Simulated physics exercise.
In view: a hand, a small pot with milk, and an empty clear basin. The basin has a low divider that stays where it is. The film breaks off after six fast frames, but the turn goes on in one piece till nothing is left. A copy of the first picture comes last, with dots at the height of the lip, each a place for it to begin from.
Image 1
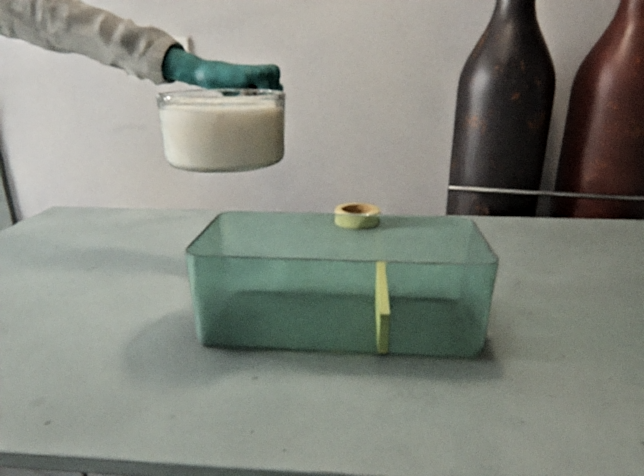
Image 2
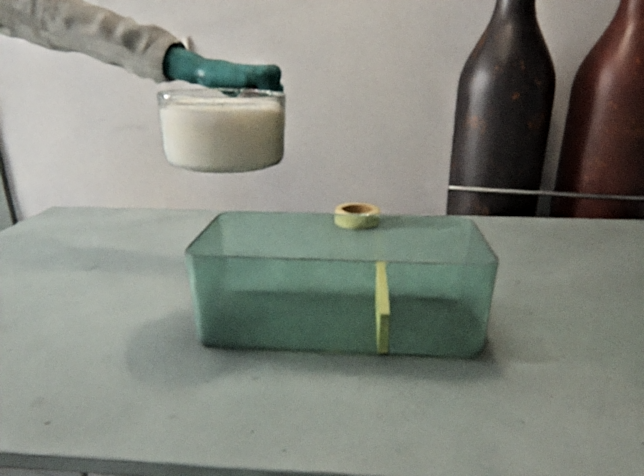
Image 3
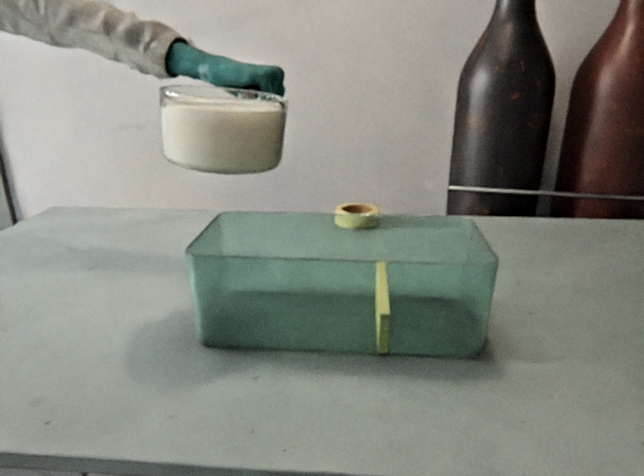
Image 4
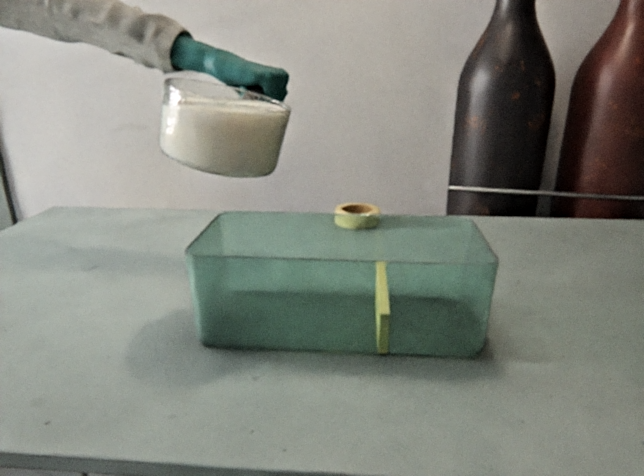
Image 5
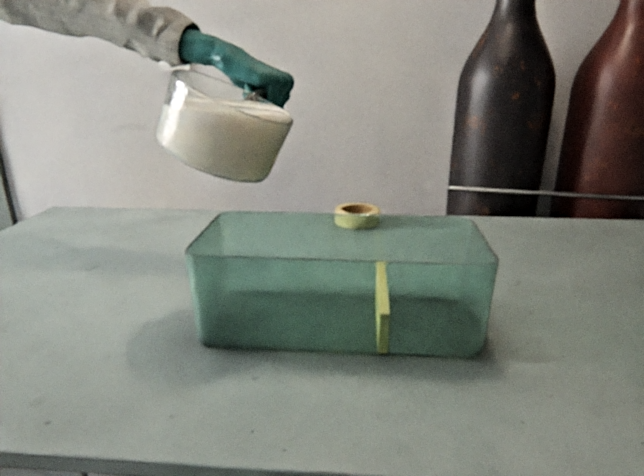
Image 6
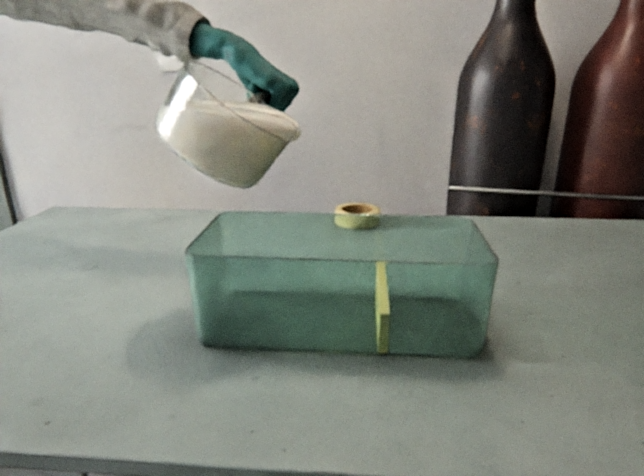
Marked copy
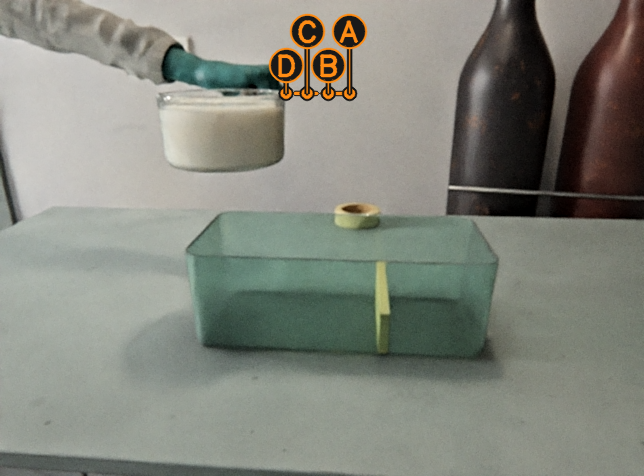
To begin with, a teal-gloved hand holds a clear pot of milk upright and nearly still above an empty, greenish clear basin on a table. The hand then tilts the pot steadily rightward, its base swinging slightly left, until the milk reaches the lowered rim and just edges over it.
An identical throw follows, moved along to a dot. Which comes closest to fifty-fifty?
A works best here.
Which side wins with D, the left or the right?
The left one.
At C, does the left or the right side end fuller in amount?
More ends on the left.
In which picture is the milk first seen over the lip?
Picture 5.
In orange, A at (349, 93); B at (328, 93); C at (307, 93); D at (286, 93).
Choosing A, about 49 % ends left of the wall and 49 % right of it.
Choosing B, about 73 % ends left of the wall and 24 % right of it; 4 % is lost outside.
Choosing C, about 88 % ends left of the wall and 7 % right of it; 5 % is lost outside.
Choosing D, about 86 % ends left of the wall and 9 % right of it; 5 % is lost outside.
